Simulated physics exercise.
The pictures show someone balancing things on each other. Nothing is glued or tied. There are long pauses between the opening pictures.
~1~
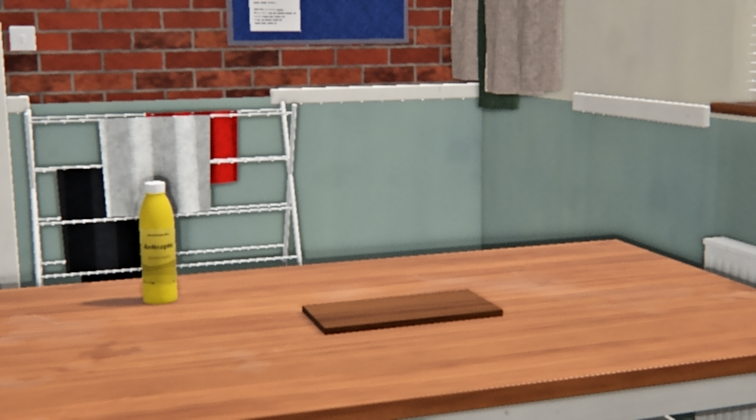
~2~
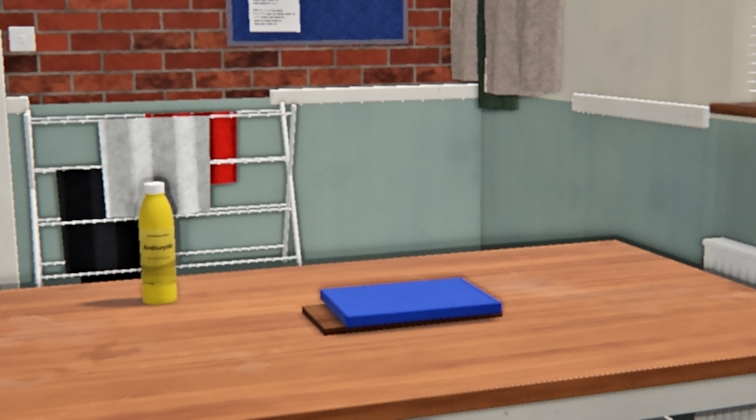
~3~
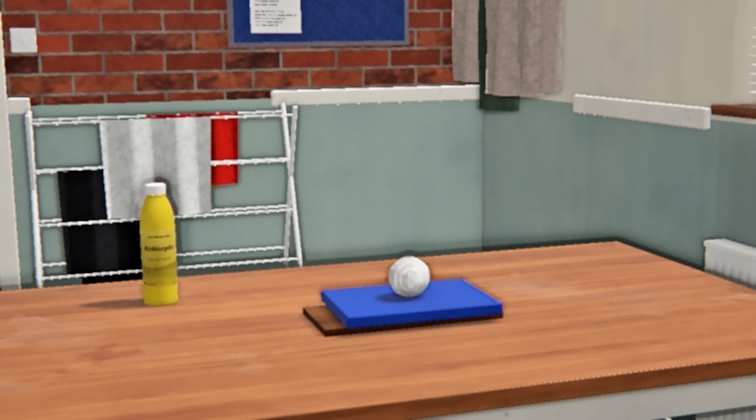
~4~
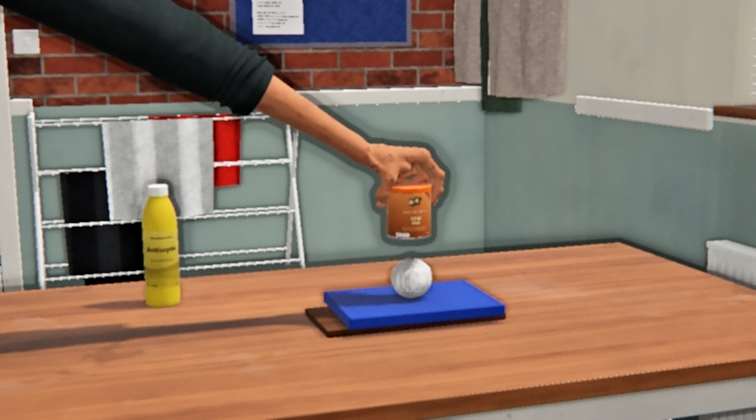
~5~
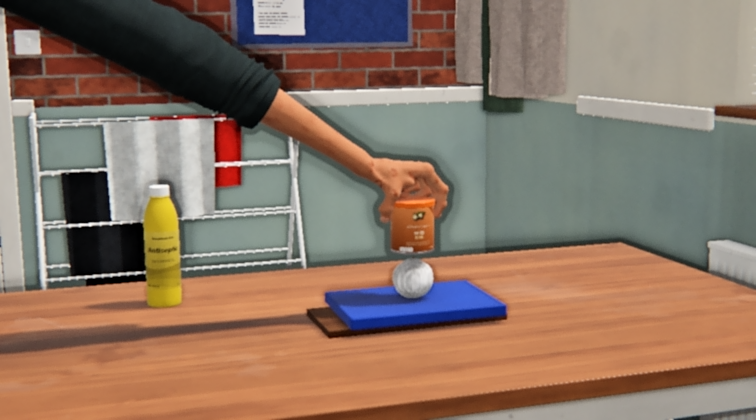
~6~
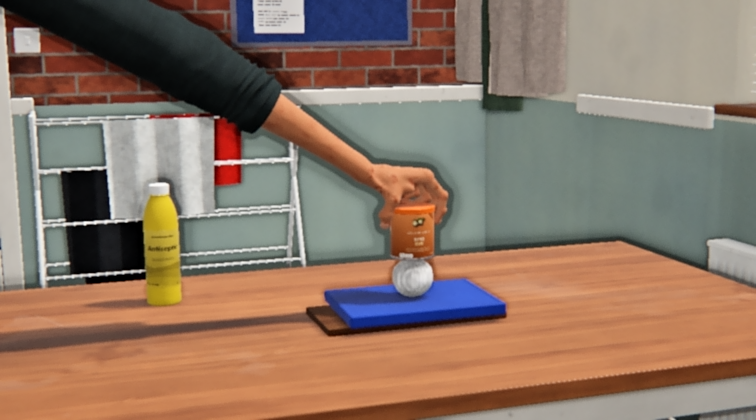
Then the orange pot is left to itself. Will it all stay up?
In the end the pile gives way.
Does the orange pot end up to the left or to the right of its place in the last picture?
To the right.
Then, 1.60 s later than the last frame, orange pot tilted by 39° near (412, 230).
Then, 1.80 s later than the last frame, orange pot now fallen.
Then, 2.00 s later than the last frame, things are still on the move.
When it is over, fallen, orange pot; the other 4 as before. End places, in pixels of the last picture, orange pot near (440, 261). The pile loses its balance.
